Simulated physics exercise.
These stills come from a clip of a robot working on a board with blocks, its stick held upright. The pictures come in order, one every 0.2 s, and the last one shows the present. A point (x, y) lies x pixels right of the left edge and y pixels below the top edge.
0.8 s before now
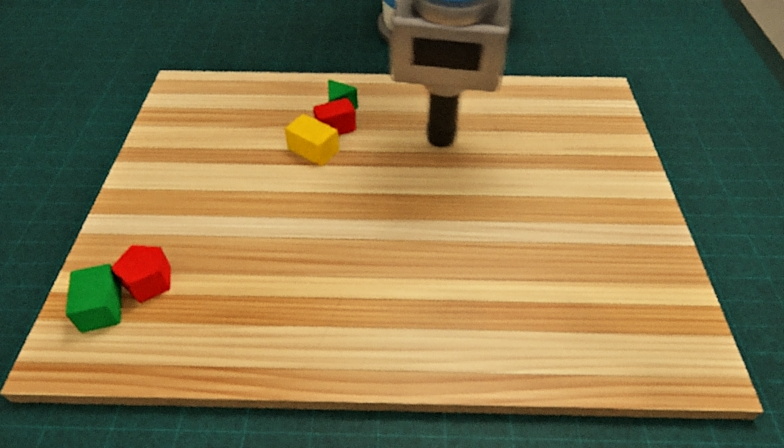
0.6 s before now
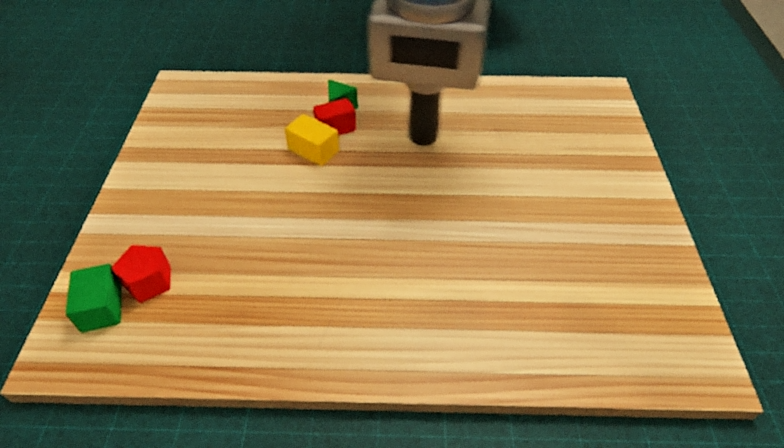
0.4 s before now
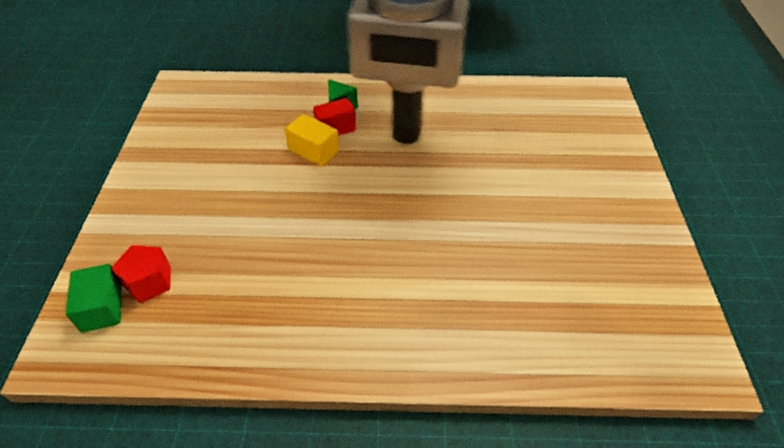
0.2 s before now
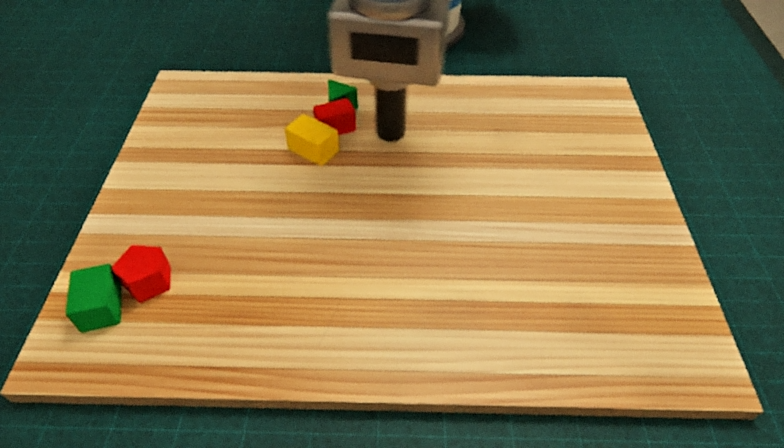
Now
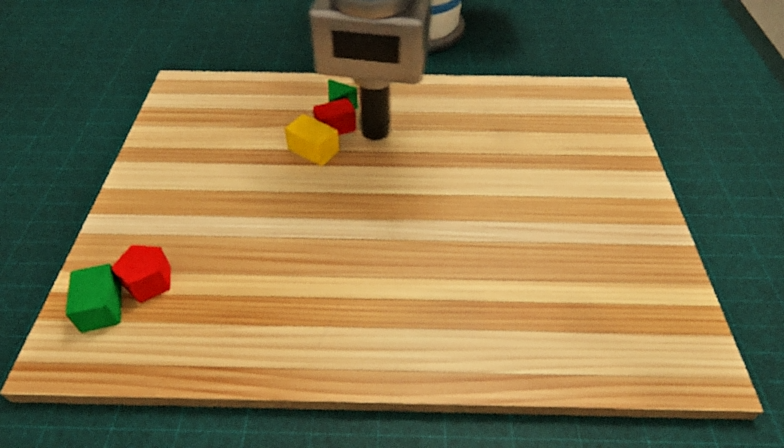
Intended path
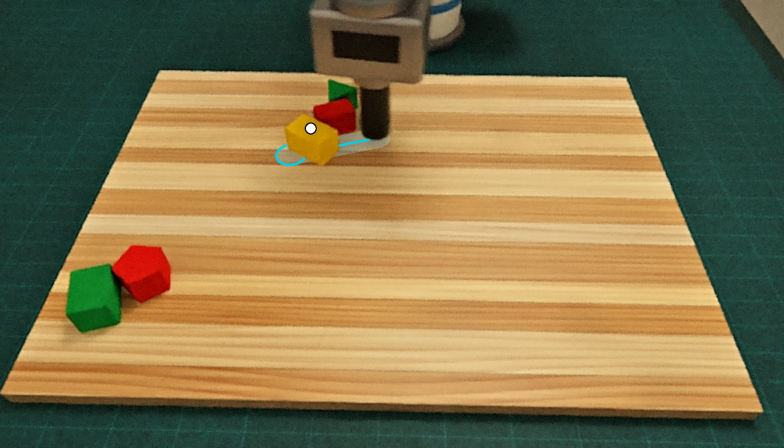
A robot arm with a dark stick slid steadily left across the far side of a striped wooden board, drawing close to the yellow, red and green blocks there, while all the blocks stayed still.
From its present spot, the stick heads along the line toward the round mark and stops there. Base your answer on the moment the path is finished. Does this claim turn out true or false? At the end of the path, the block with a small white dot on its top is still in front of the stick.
That statement is accurate.
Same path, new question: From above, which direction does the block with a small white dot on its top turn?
Rotates clockwise.
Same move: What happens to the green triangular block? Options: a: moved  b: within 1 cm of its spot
b (within 1 cm of its spot)
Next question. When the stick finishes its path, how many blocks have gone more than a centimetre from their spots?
Total moved: One.
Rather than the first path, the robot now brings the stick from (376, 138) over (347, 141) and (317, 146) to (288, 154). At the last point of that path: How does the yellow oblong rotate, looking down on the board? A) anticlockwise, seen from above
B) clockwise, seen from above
I choose B.
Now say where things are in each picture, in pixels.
In the first picture, stick's lower end (441, 139); yellow oblong (311, 128); red oblong (334, 108); green triangular block (338, 88).
In the second picture, stick (423, 137); blocks still.
In the third picture, stick (406, 135); blocks still.
In the fourth picture, stick (391, 133); blocks still.
In the fifth picture, stick (376, 132); yellow oblong (311, 128); red oblong (334, 108); green triangular block (338, 88).
Drawn move, in a line from (376, 138) to (291, 155); the dot is on the yellow oblong.
The first path, step by step. One third of the way, stick (347, 137); nothing pushed yet.
Two thirds of the way, stick (319, 143); yellow oblong (286, 133), turned 35° clockwise.
At the end, stick (290, 148); yellow oblong (257, 136), turned 50° clockwise; red oblong still; green triangular block still.
